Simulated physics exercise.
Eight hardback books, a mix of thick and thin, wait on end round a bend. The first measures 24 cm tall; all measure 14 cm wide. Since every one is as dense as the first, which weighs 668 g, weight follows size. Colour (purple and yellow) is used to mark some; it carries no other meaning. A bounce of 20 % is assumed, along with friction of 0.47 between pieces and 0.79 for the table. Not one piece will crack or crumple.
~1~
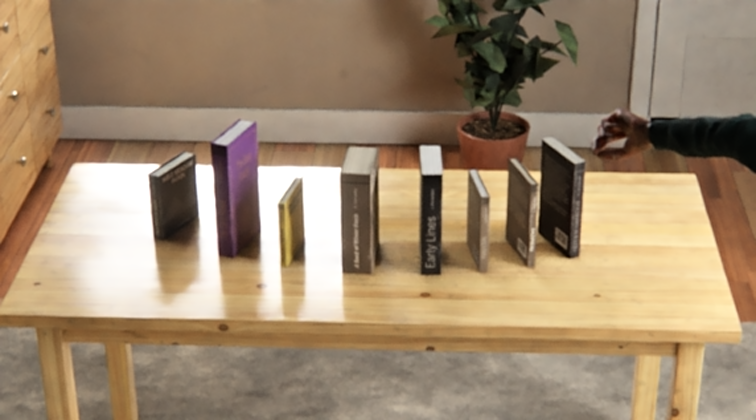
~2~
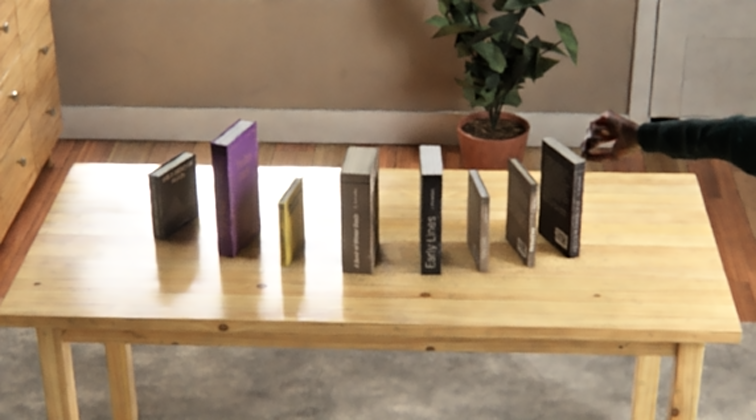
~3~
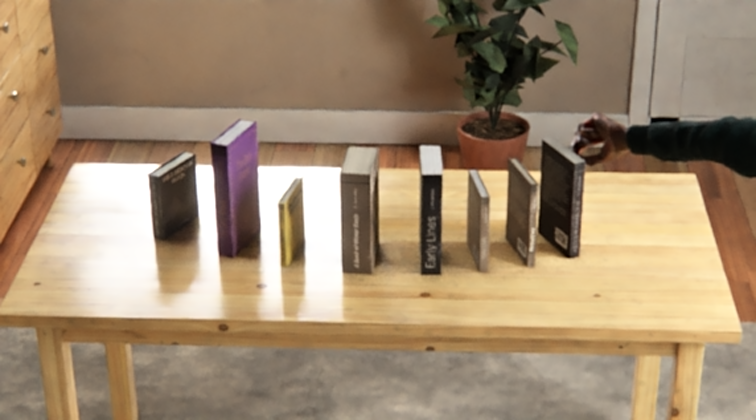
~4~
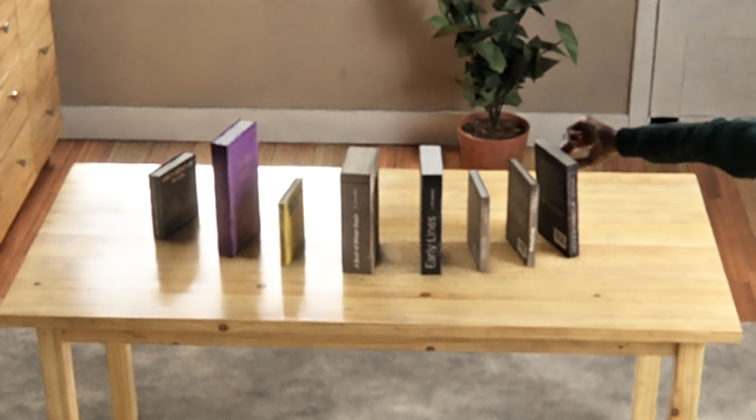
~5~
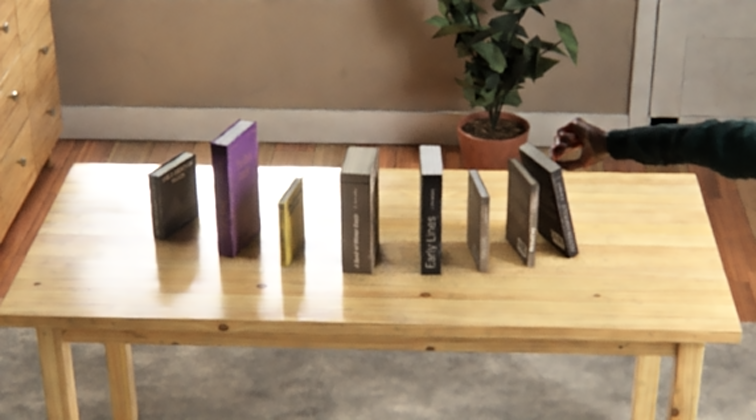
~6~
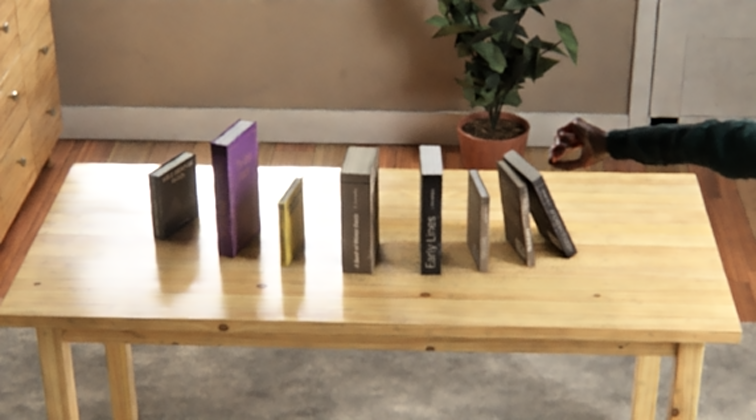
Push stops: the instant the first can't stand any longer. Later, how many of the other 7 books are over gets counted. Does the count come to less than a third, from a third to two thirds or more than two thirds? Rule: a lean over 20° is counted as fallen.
It comes to upwards of two thirds.
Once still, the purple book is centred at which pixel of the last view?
Roughly (156, 208).
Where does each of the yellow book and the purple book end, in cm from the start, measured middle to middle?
Well, the yellow finishes 10 cm from where it began, while the purple finishes 20 cm from its start.
Then, 0.15 s past the last view, 1 of the 7 other books over.
Then, 0.51 s past the last view, 3 of the 7 other books over.
Then, 0.77 s past the last view, 5 of the 7 other books over; yellow book 72° from how it stood; purple book 5° from how it stood.
Then, 1.13 s past the last view, 7 of the 7 other books over; yellow book lying flat; purple book 69° from how it stood.
In the end, 7 of the 7 other books over; purple book lying flat; yellow book lying flat. That is 100 per cent. Not one is left standing. From the last view, middles, purple book near (156, 208), yellow book near (272, 251).
